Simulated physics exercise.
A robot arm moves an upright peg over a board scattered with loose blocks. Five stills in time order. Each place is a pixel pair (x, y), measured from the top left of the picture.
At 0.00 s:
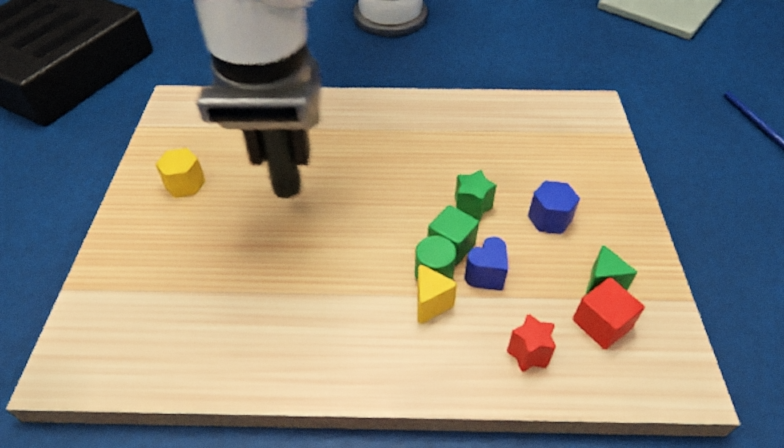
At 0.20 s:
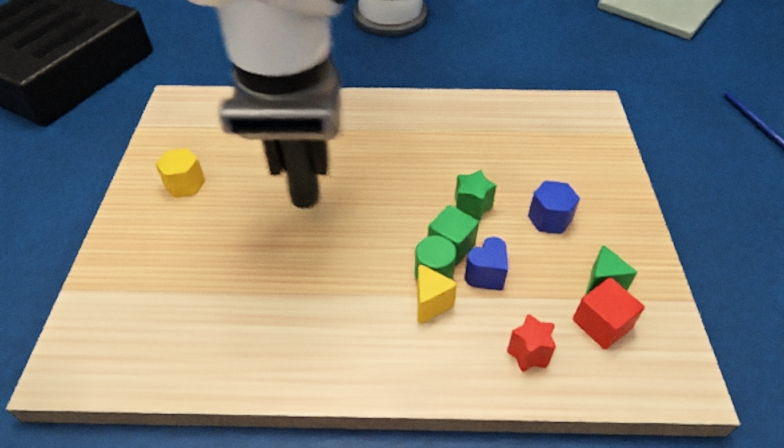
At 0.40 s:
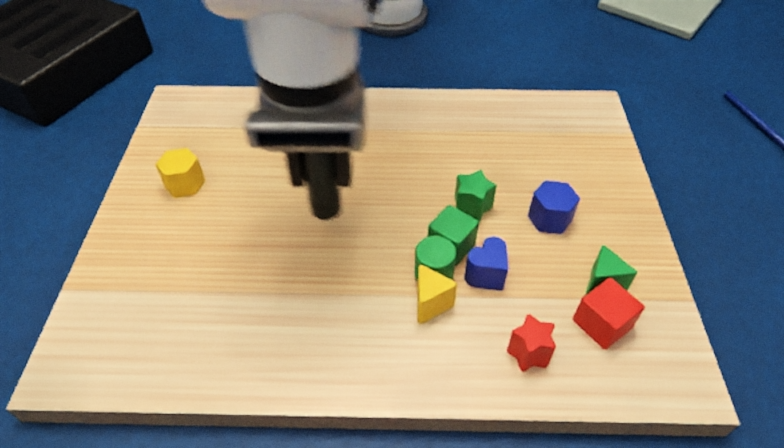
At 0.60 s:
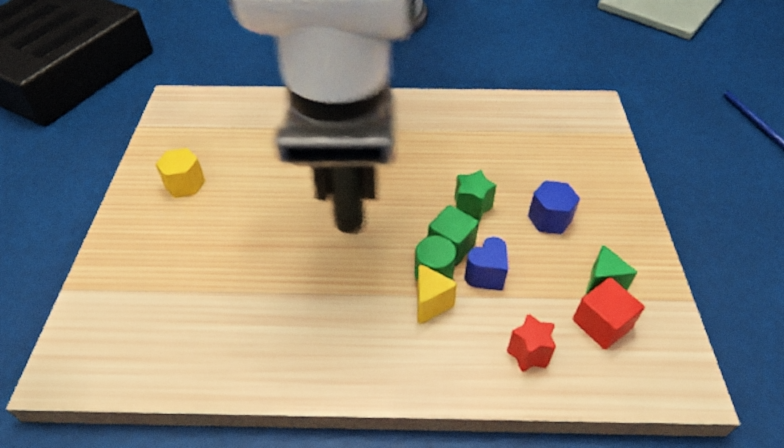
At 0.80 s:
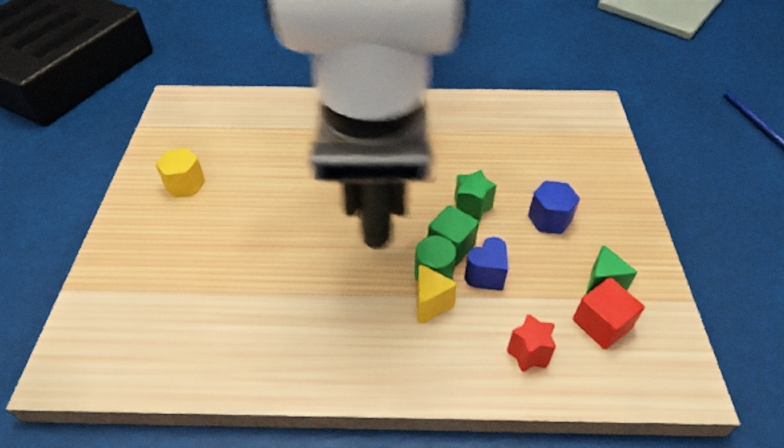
The clip opens on a robot arm holding a dark upright peg over the left part of a wooden board scattered with yellow, green, blue and red blocks. The arm moves the peg steadily right and toward the viewer, nearing the green blocks by the end, while every block stays still.
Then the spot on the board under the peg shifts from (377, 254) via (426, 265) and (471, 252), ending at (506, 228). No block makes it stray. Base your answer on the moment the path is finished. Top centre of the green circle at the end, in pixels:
It will likely be found at (476, 265).
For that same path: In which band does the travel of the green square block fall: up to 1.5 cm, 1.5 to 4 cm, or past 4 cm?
The answer is over 4 cm.
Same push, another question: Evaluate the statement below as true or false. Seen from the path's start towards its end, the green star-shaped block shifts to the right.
False
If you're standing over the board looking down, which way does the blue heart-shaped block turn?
Counter-clockwise, from overhead.
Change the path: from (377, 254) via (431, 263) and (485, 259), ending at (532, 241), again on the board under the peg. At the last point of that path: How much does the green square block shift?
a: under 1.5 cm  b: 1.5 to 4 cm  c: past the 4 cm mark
Correct choice: C.
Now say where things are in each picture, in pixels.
The first frame shows peg tip (288, 189); block tops, green circle (436, 251); green square block (454, 223); green star-shaped block (475, 183); blue heart-shaped block (491, 253).
The second frame shows peg (305, 199); blocks unchanged.
The third frame shows peg (326, 210); blocks unchanged.
The fourth frame shows peg (350, 223); blocks unchanged.
The fifth frame shows peg (377, 237); green circle (436, 251); green square block (454, 223); green star-shaped block (475, 183); blue heart-shaped block (491, 253).
The first path, step by step. One third of the way, peg (428, 249); green circle (459, 262); blue heart-shaped block (500, 258), turned 25° anticlockwise.
Two thirds of the way, peg (474, 235); green circle (476, 265); green square block (488, 204), turned 30° anticlockwise; green star-shaped block (479, 177), turned 15° anticlockwise; blue heart-shaped block (512, 263), turned 55° anticlockwise.
At the end, peg (510, 211); green circle (476, 265); green square block (510, 177), turned 60° anticlockwise; green star-shaped block (483, 159), turned 50° anticlockwise; blue heart-shaped block (512, 263), turned 55° anticlockwise.
